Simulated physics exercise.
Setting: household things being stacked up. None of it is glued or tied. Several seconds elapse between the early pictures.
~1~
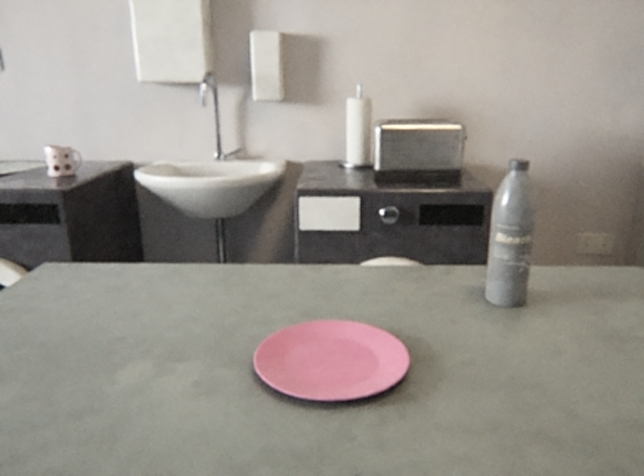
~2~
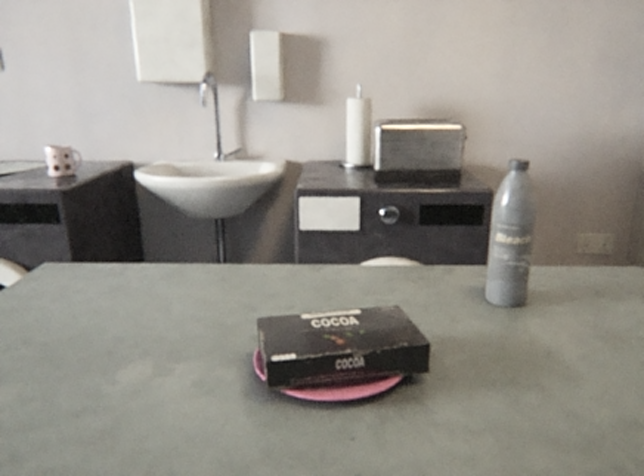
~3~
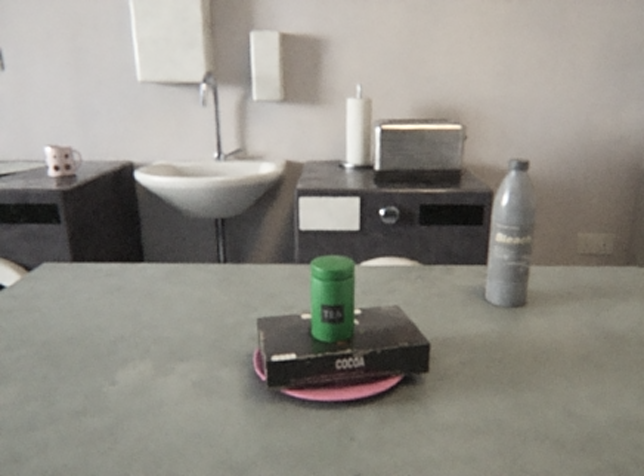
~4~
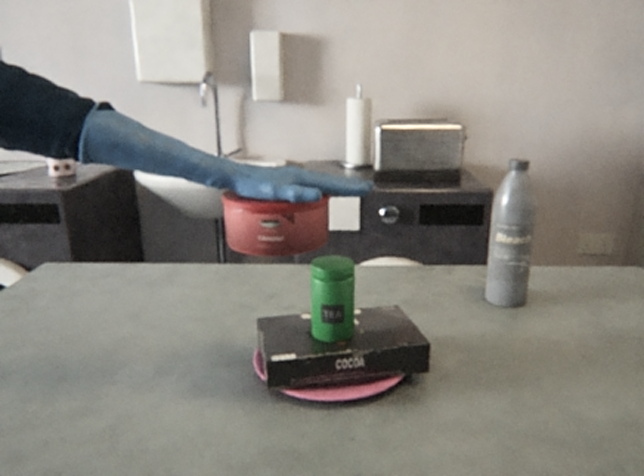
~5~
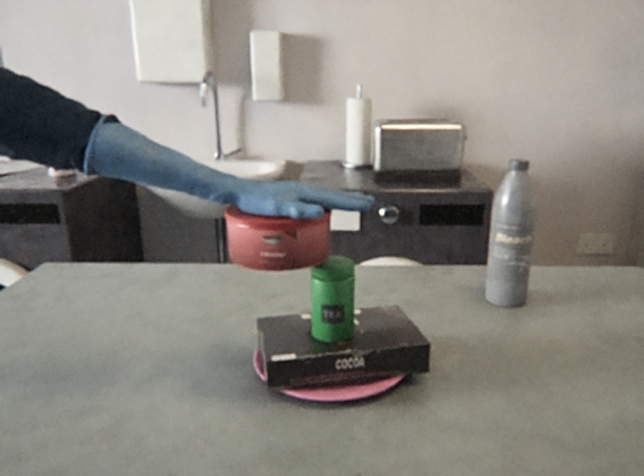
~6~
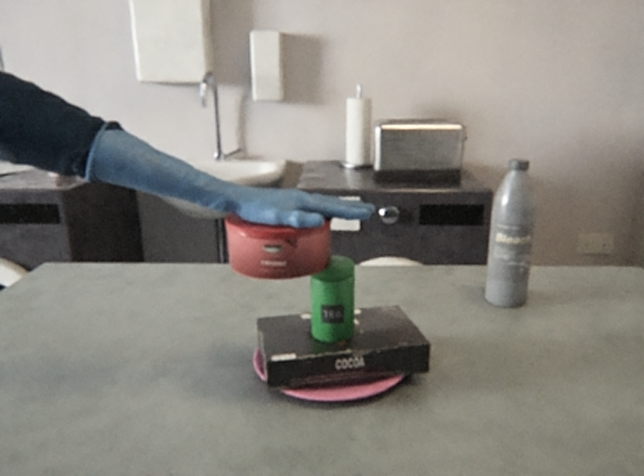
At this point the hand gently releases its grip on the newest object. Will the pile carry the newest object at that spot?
The build does not stay upright.
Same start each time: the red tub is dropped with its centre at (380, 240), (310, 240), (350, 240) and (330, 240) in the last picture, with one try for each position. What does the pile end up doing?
In the first case the pile topples, in the second it topples, in the third it remains standing and in the fourth it remains standing.
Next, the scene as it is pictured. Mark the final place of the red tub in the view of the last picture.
At about (269, 282).
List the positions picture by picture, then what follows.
The last thing is not in view yet, in the first picture.
The last thing is not in view yet, in the second picture.
The last thing is not in view yet; green jar (333, 298), in the third picture.
Coming down; red tub (277, 217), in the fourth picture.
Coming down; red tub (280, 232); green jar (333, 298), in the fifth picture.
Set down, still held; red tub (280, 239), in the sixth picture.
Then, 0.20 s later than the last frame, red tub tilted by 24° near (273, 254).
Then, 0.30 s later than the last frame, red tub now fallen.
Then, 0.40 s later than the last frame, nothing new.
When it is over, fallen, red tub; the other 4 as before. End places, in pixels of the last picture, red tub near (269, 282). The pile gives way.
